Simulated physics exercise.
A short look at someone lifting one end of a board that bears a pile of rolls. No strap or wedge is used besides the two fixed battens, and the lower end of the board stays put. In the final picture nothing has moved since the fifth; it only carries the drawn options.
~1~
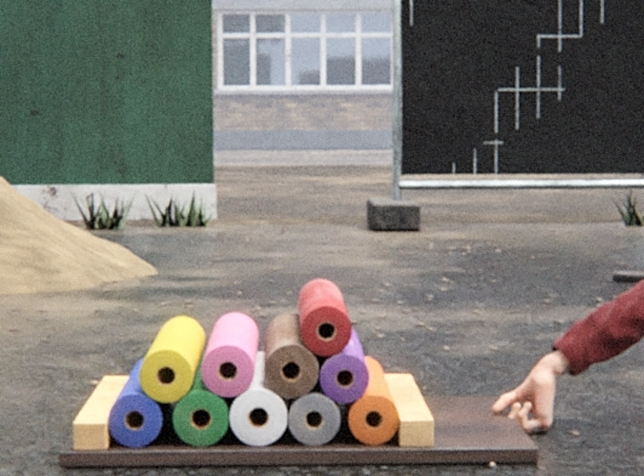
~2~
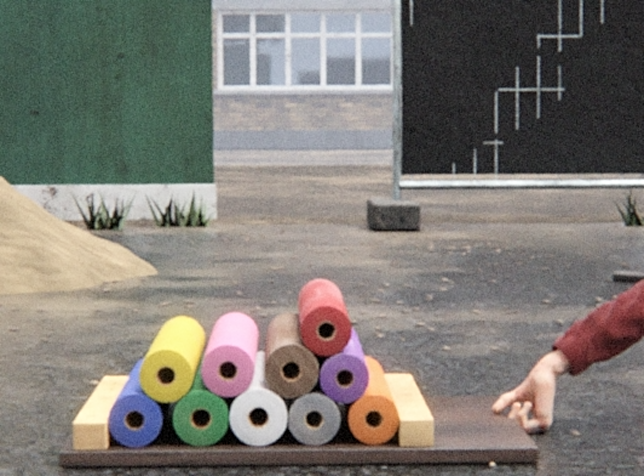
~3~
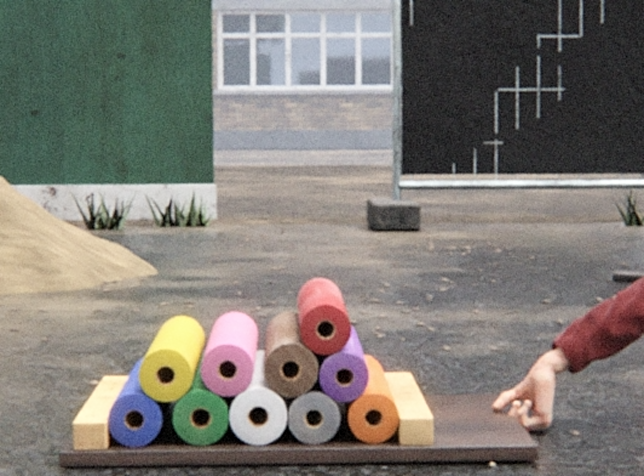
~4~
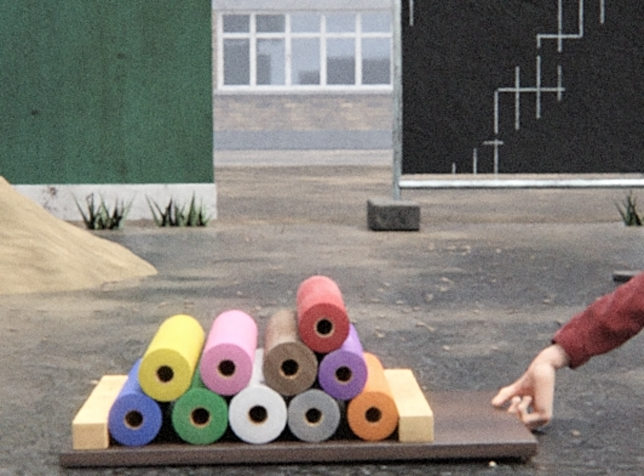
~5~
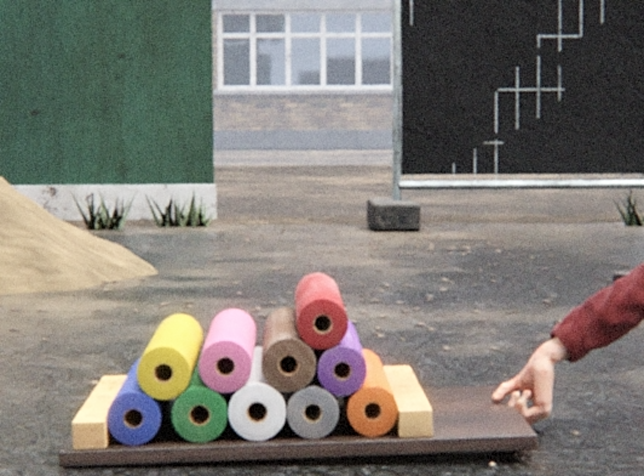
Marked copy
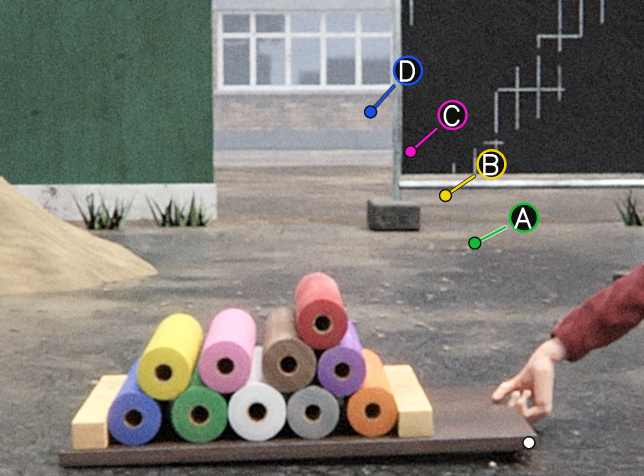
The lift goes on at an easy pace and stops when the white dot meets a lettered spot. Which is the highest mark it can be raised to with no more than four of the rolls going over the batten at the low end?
It can be raised to A.
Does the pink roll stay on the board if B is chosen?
No, with B.
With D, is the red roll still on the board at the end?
No, with D.
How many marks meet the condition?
One of the four.
On the marked copy, A at (475, 243); B at (446, 196); C at (411, 151); D at (371, 112); the white dot at (529, 442).
Taking A. A third of the way, board at 16°.
Two thirds of the way, board at 27°.
When it is over, board at 27°, none over the low batten.
As for the rest, B five over the low batten; C five over the low batten; D five over the low batten.
